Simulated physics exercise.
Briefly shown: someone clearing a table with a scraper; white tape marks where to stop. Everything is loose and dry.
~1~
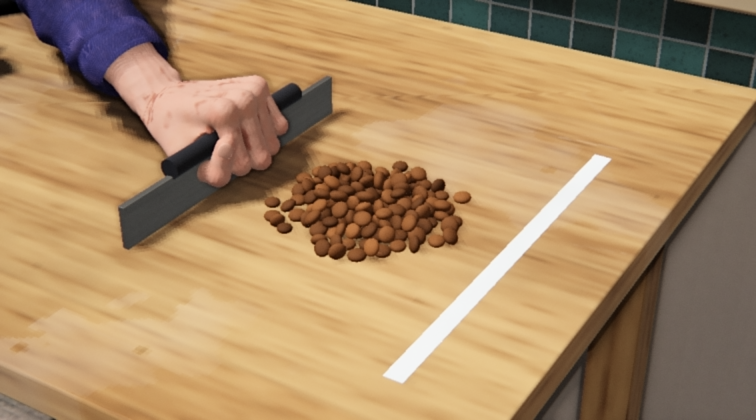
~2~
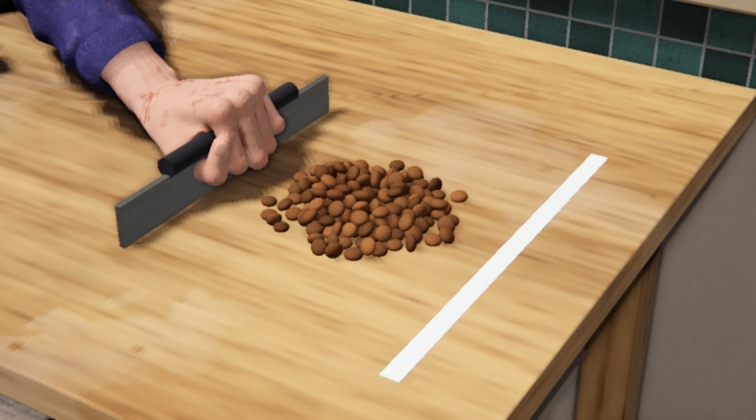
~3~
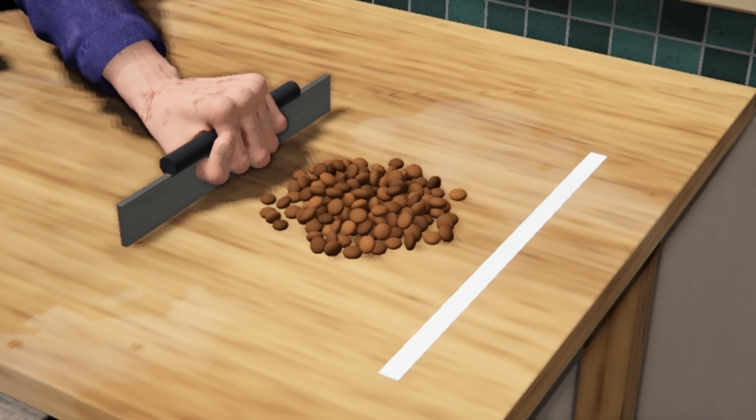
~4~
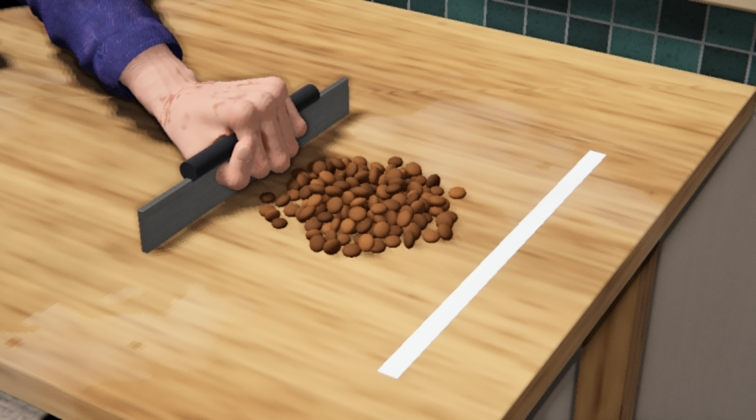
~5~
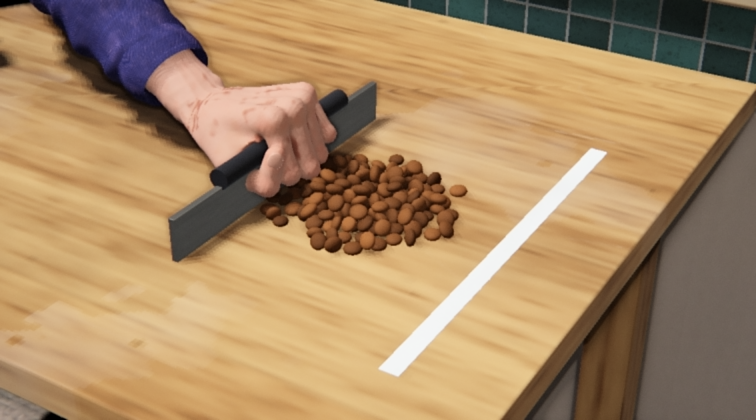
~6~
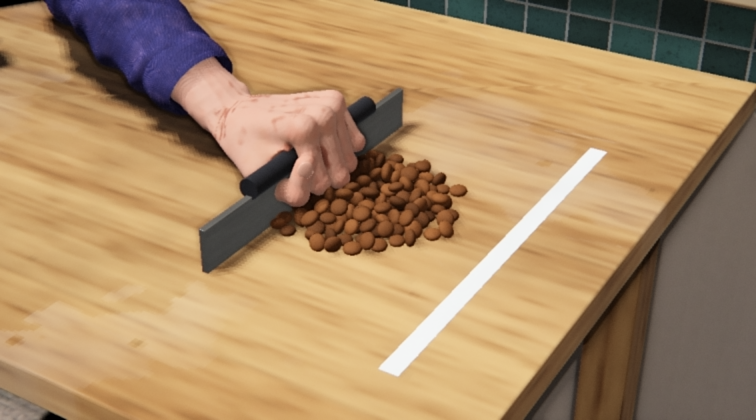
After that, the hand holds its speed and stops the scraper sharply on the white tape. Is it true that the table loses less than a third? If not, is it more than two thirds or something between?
The amount knocked off never gets to a third.
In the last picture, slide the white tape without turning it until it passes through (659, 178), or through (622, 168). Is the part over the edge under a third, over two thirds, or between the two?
For the first place it's over two thirds, and for the second it's between a third and two thirds.
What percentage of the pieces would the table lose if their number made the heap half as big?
Something like 10 pieces in every hundred.
Shortly afterwards, scraper still moving, near (415, 181); heap all on the table, its front near (513, 256).
Next, scraper stopped at the white tape; heap a little over the edge.
In the end, scraper stopped at the white tape; heap a little over the edge.
